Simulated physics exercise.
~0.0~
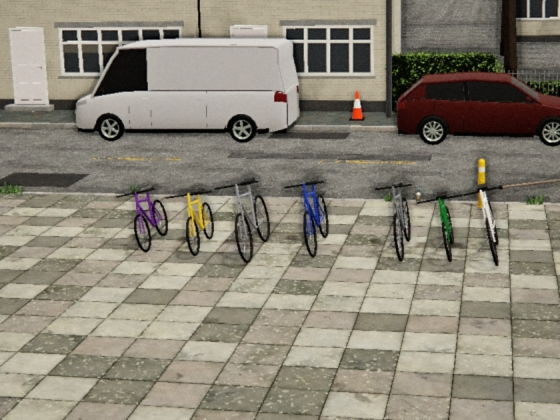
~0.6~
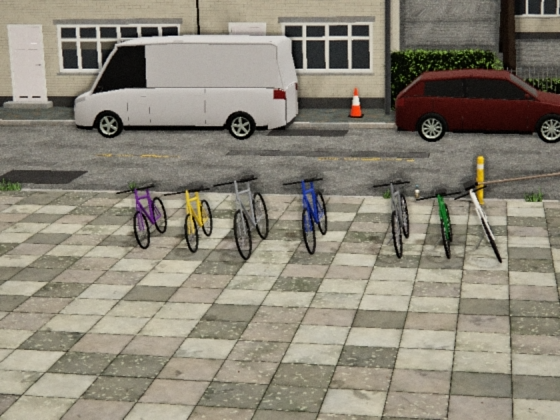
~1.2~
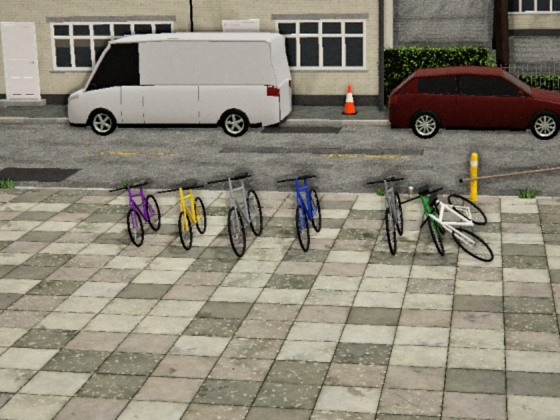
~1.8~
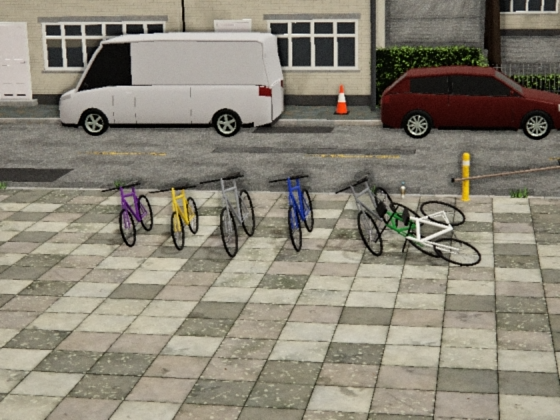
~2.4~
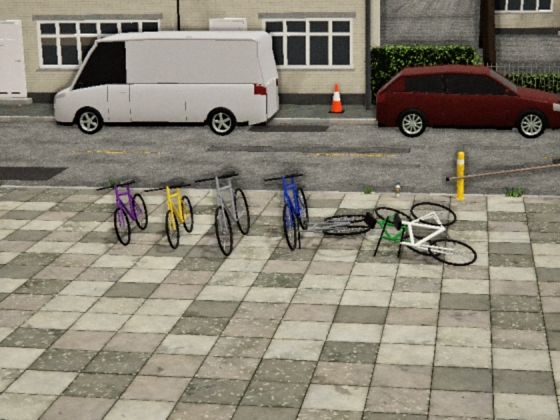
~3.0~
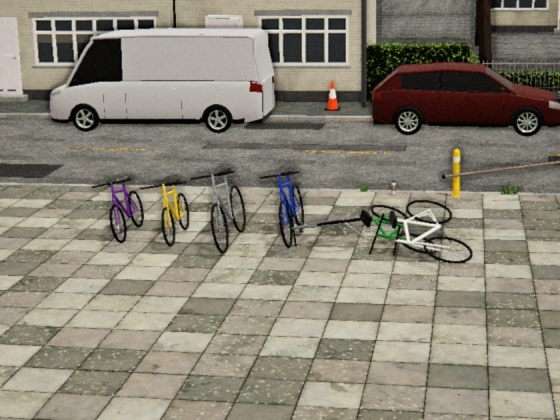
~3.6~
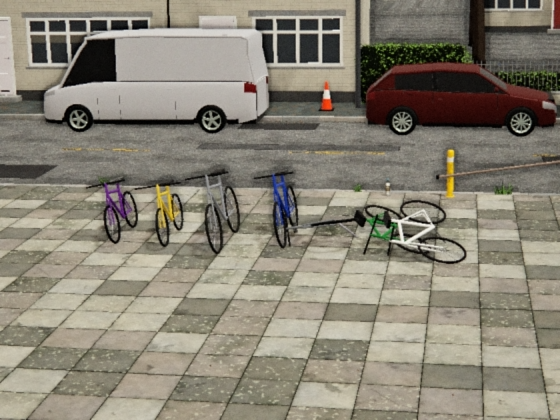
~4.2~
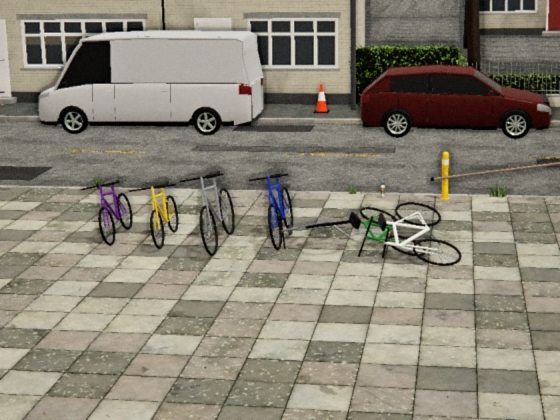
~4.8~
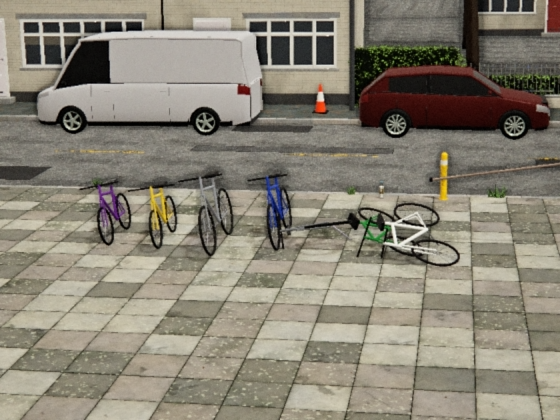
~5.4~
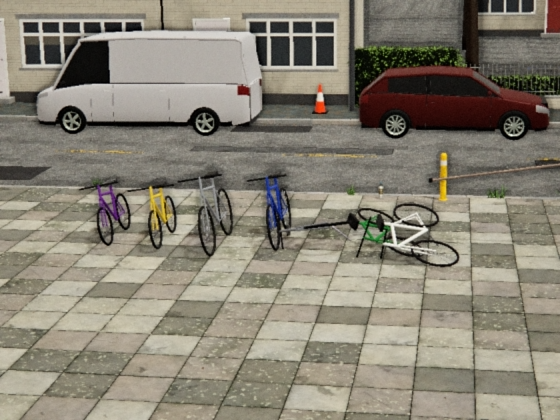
The white bicycle at the right end of a parked row toppled leftward into the green one, which knocked down the gray bike beside it, leaving three lying on the paving while the blue, another gray, yellow and purple bikes stayed standing.
